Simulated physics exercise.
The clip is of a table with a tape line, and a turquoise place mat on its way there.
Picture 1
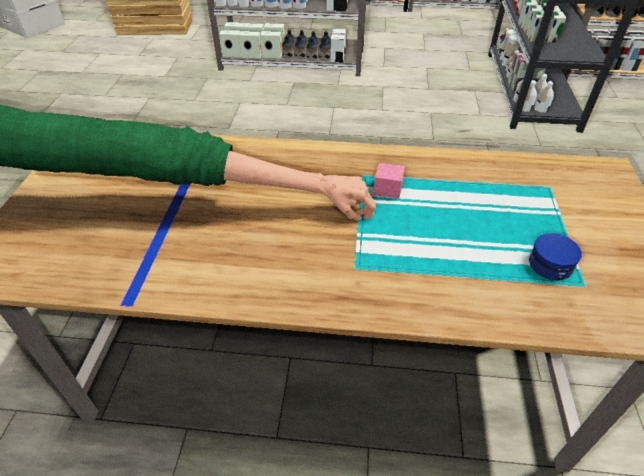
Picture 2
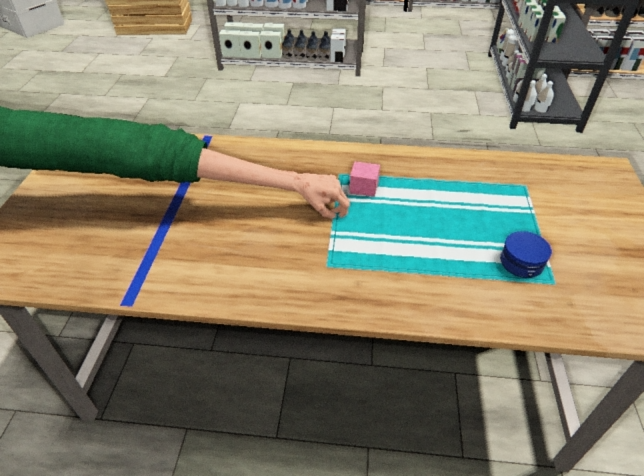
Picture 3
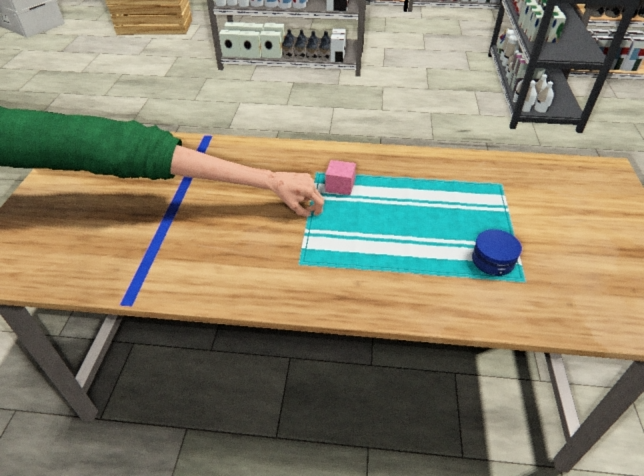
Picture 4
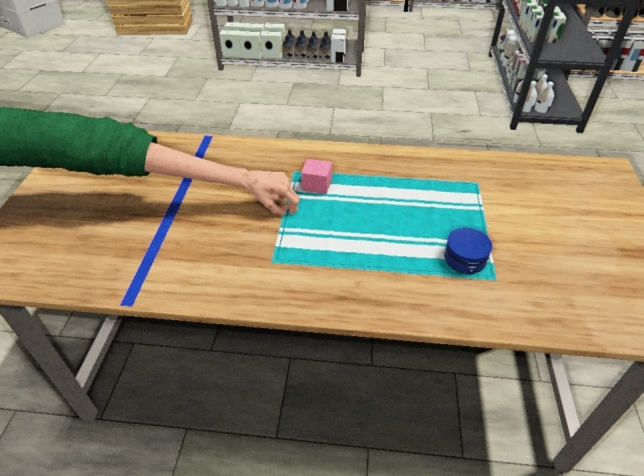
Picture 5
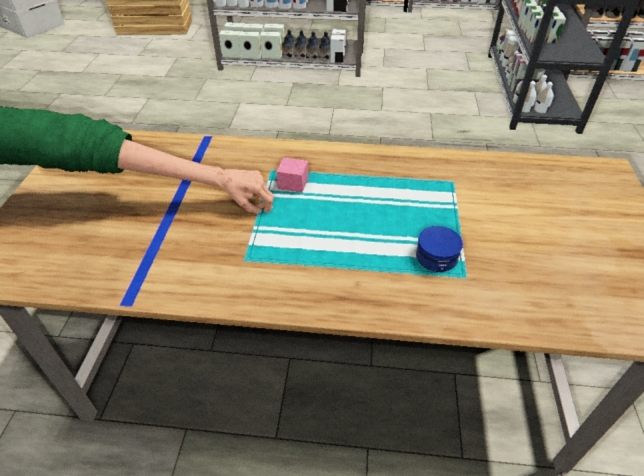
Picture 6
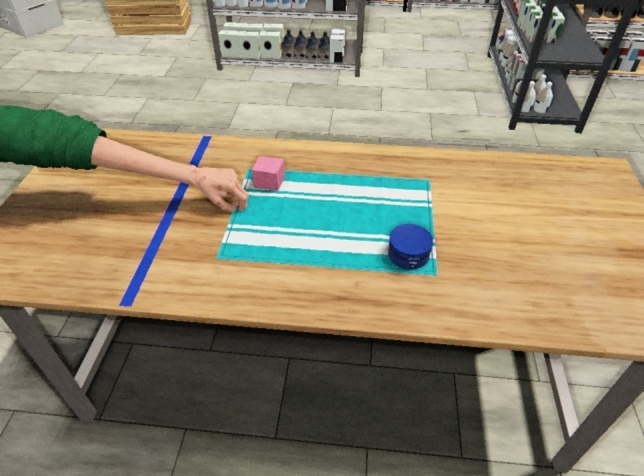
At first, a hand in a green sleeve grips the left edge of a turquoise striped place mat on a wooden table, with a pink block and a blue tub resting on it. The hand then pulls the mat steadily left, carrying both objects closer to the blue tape line, with the mat still right of it.
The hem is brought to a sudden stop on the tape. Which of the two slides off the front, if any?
Outcome: The pink block slides clear of the cloth; the blue tub keeps its seat.
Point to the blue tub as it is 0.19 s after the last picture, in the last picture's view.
By then it is at (310, 239).
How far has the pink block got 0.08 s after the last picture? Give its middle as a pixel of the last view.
At about (231, 171).
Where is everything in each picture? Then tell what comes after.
In the first picture, place mat end (355, 269); pink block (390, 172); blue tub (558, 248); tape (135, 288).
In the second picture, place mat end (327, 267), far hem (555, 285); blue tub (529, 246).
In the third picture, place mat end (299, 265); pink block (341, 169).
In the fourth picture, place mat end (272, 263), far hem (496, 280); blue tub (470, 242).
In the fifth picture, place mat end (244, 261); pink block (292, 166).
In the sixth picture, place mat end (217, 259), far hem (437, 276); pink block (268, 164); blue tub (412, 238); tape (133, 288).
Then, 0.08 s later than the last view, hem short of the tape; pink block on the cloth near (231, 171); blue tub on the cloth near (366, 243).
Then, 0.19 s later than the last view, hem at the tape; pink block ahead of the hem near (185, 168); blue tub on the cloth near (310, 239).
Finally, hem at the tape; pink block ahead of the hem near (113, 164); blue tub on the cloth near (253, 235). The pink block leaves the cloth and the blue tub stays on the cloth.
